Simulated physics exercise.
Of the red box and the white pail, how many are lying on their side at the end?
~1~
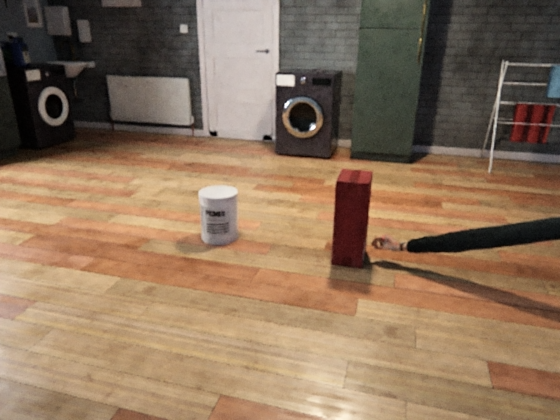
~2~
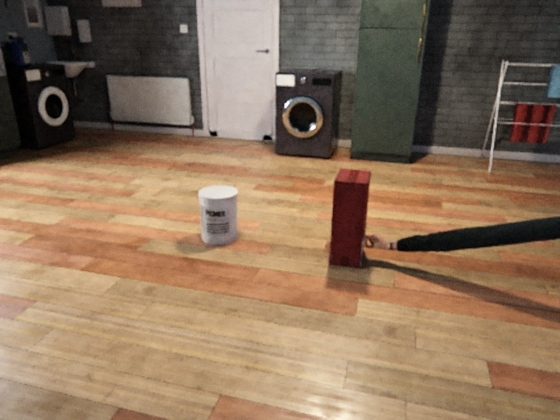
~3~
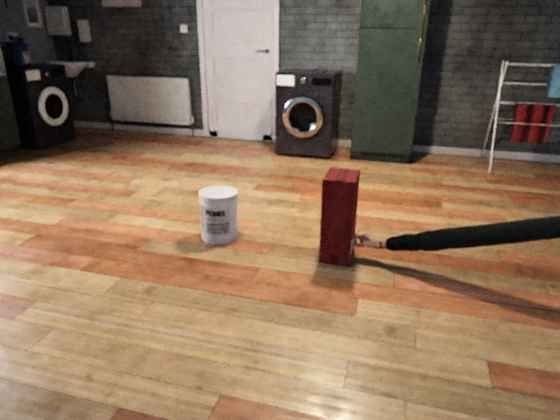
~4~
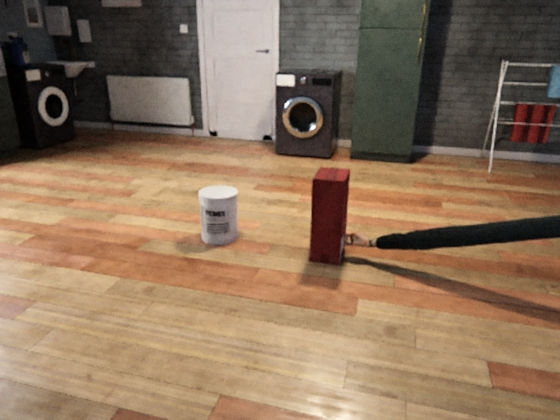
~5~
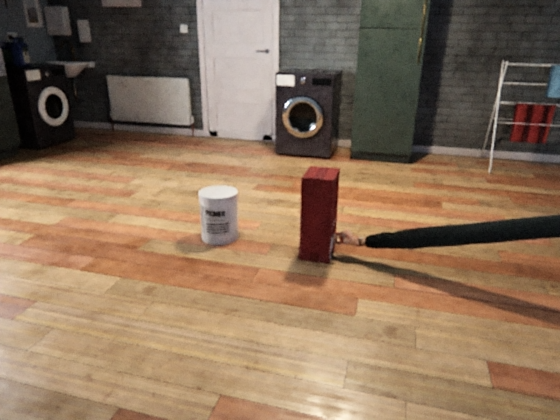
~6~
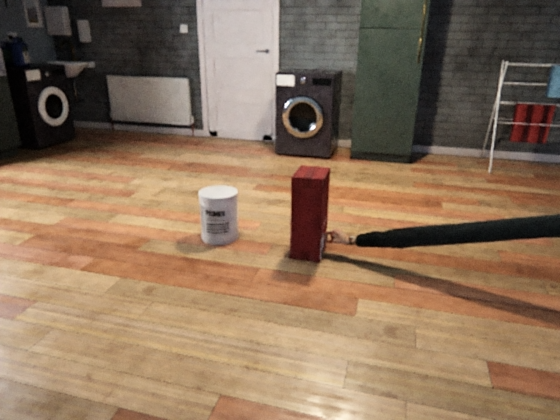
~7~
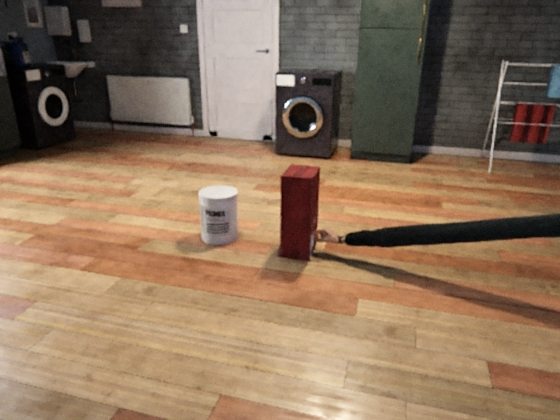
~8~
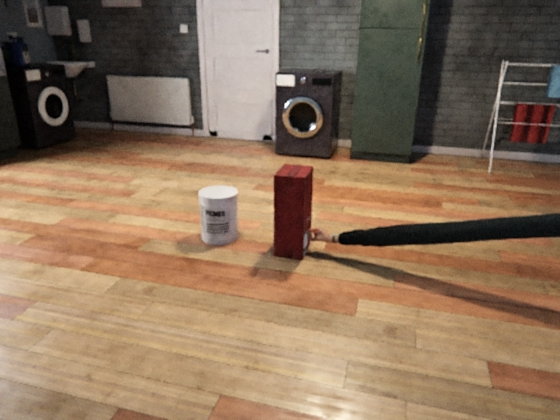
None of them are lying down. The red box and the white pail both still stand upright.
